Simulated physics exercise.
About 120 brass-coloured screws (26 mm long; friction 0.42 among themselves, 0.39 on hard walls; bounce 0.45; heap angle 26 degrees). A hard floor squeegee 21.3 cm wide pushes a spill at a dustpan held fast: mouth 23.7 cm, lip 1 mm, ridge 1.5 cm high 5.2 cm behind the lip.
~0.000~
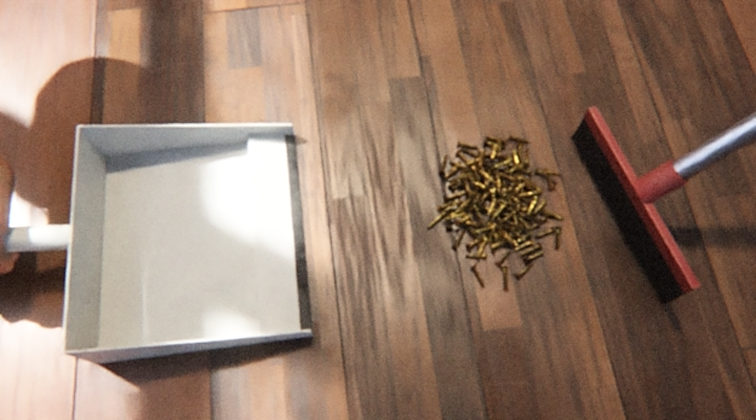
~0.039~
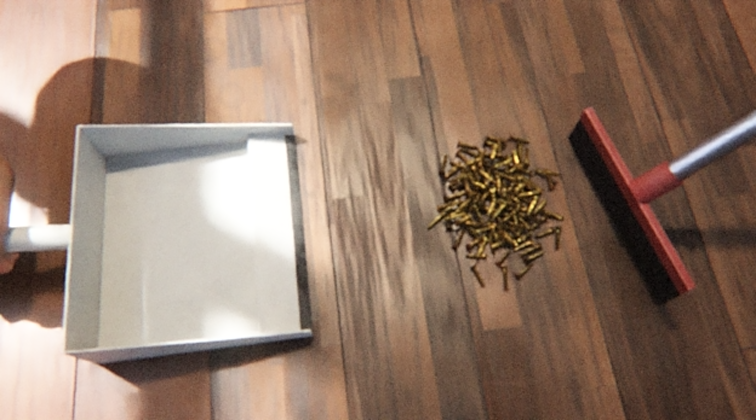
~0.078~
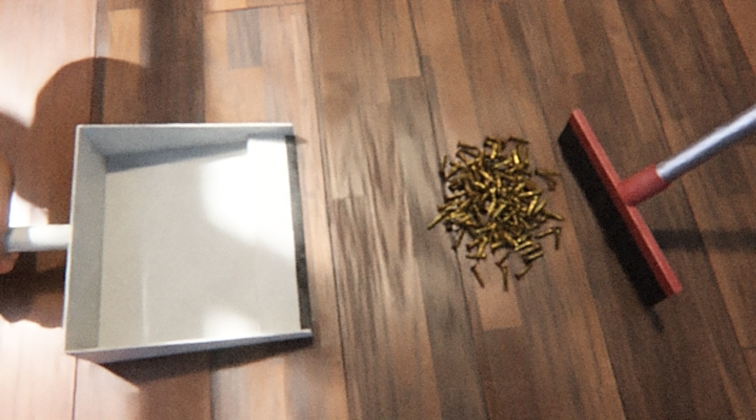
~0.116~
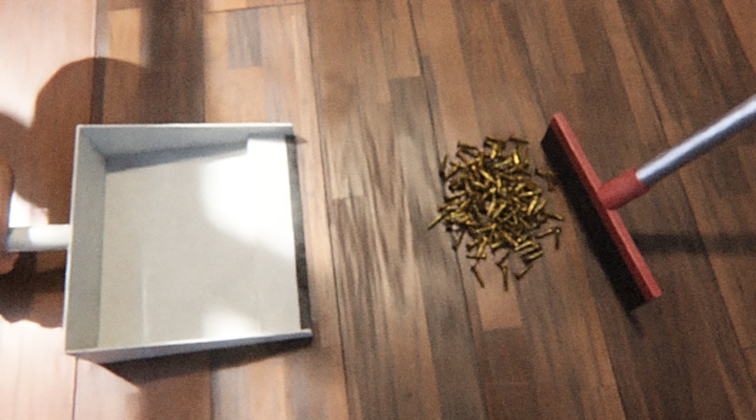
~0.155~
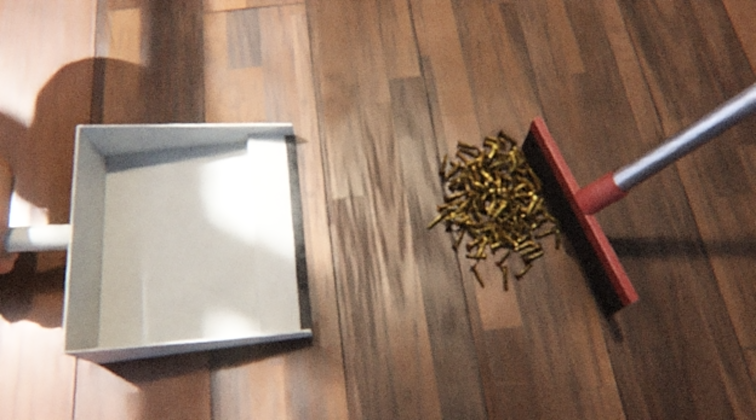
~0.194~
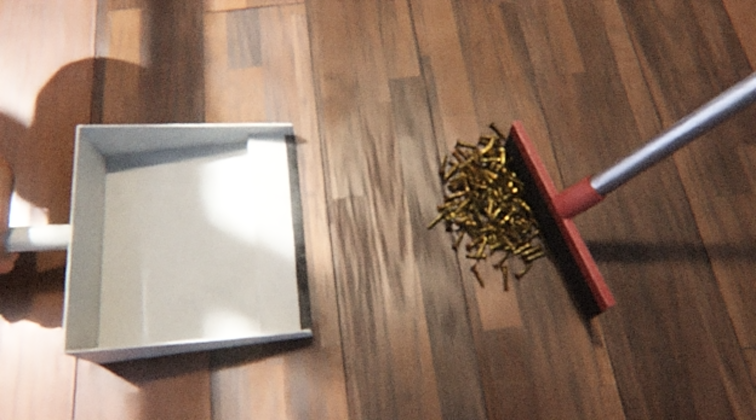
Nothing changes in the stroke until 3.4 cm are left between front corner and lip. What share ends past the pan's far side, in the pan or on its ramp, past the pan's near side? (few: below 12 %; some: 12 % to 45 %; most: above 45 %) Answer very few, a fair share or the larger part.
Past the pan's far side: Very few; in the pan or on its ramp: A fair share; past the pan's near side: Very few.
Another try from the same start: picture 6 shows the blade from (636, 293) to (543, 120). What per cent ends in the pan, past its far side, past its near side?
Pan 10, far 0, near 5.
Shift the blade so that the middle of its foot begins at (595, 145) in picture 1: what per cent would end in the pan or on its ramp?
Some 10 per cent.
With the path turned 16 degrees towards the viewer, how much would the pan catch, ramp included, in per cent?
It would be near 5 per cent.
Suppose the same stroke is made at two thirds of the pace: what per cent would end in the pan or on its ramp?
In that case some 5 per cent.
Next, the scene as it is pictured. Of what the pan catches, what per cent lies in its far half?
Some 40 per cent.
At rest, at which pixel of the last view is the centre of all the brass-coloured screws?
Around (318, 234).
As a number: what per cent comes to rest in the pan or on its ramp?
Roughly 15 per cent.
After 0.37 s, middle of the blade 16 cm from the lip; 0 % over the lip, far side 0 %, near side 0 %.
Then, at 0.49 s, middle of the blade 9 cm from the lip; 0 % over the lip, far side 0 %, near side 5 %.
After 0.74 s, middle of the blade 6 cm from the lip; 15 % over the lip, far side 0 %, near side 5 %.
At rest (1.7 s), far side 0 %, pan 15 %, near side 5 %, in front of the lip or behind the blade 80 %.
